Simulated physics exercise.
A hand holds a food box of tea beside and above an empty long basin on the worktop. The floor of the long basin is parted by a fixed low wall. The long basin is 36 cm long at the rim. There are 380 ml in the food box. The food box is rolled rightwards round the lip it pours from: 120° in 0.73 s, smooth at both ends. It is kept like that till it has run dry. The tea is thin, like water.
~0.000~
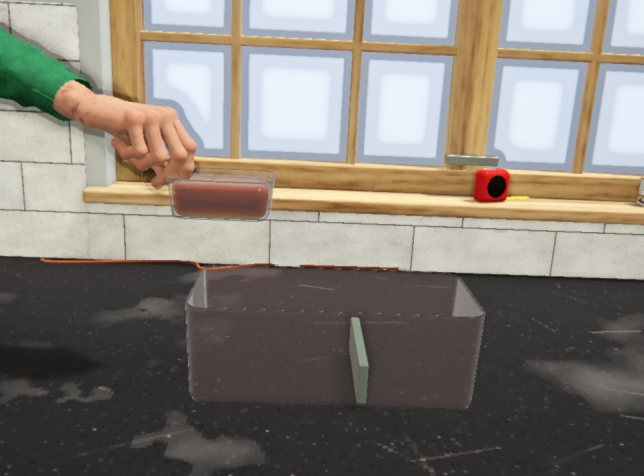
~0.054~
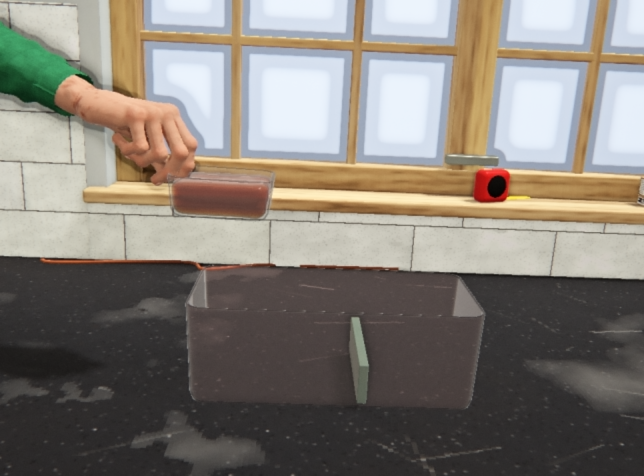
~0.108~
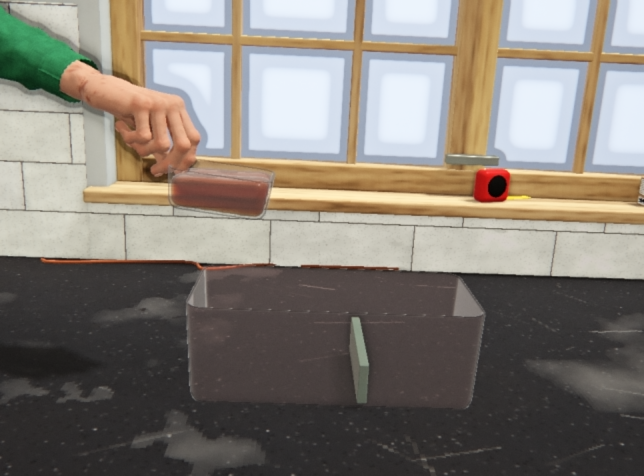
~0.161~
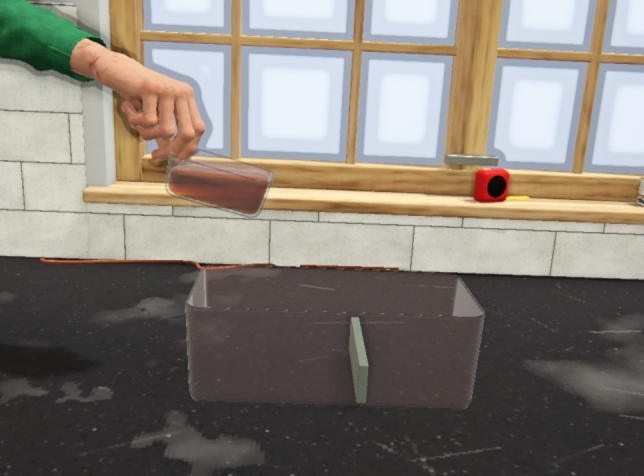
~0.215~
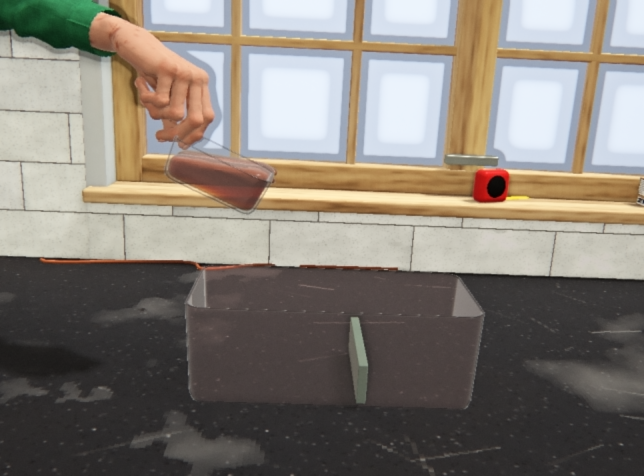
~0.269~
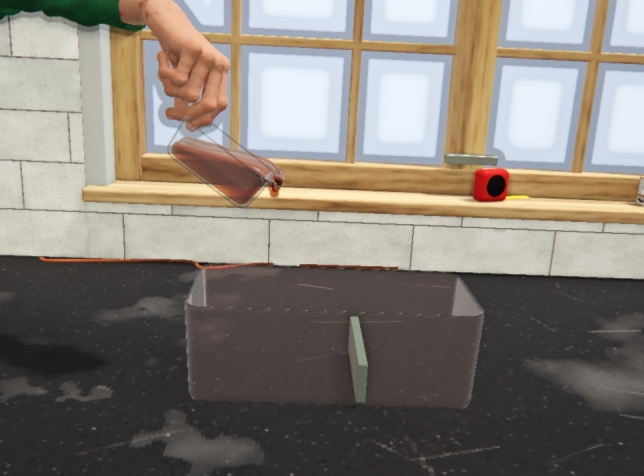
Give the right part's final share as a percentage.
About 50 per cent.
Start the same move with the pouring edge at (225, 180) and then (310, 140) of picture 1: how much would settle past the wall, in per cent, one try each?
First 5, then 80 per cent.
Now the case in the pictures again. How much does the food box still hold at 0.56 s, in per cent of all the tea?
Near 5 in a hundred.
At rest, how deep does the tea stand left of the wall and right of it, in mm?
Left about 6 mm, right about 10 mm.
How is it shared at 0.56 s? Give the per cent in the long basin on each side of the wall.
Left about 34, right about 0.
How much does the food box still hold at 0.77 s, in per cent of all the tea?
About 0 per cent.
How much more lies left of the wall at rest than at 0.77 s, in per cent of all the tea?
About 6 per cent.
By 0.56 s the tilt is 104° and 5 per cent is still to pour, 34 is left of the wall and 0 right of it.
By 0.77 s the tilt is 120° and 0 per cent is still to pour, 41 is left of the wall and 56 right of it.
By 0.99 s the tilt is 120° and 0 per cent is still to pour, 47 is left of the wall and 50 right of it.
By 1.23 s the tilt is 120° and 0 per cent is still to pour, 47 is left of the wall and 50 right of it.
At rest 47 per cent lies left of the wall, 50 right of it and 3 outside.
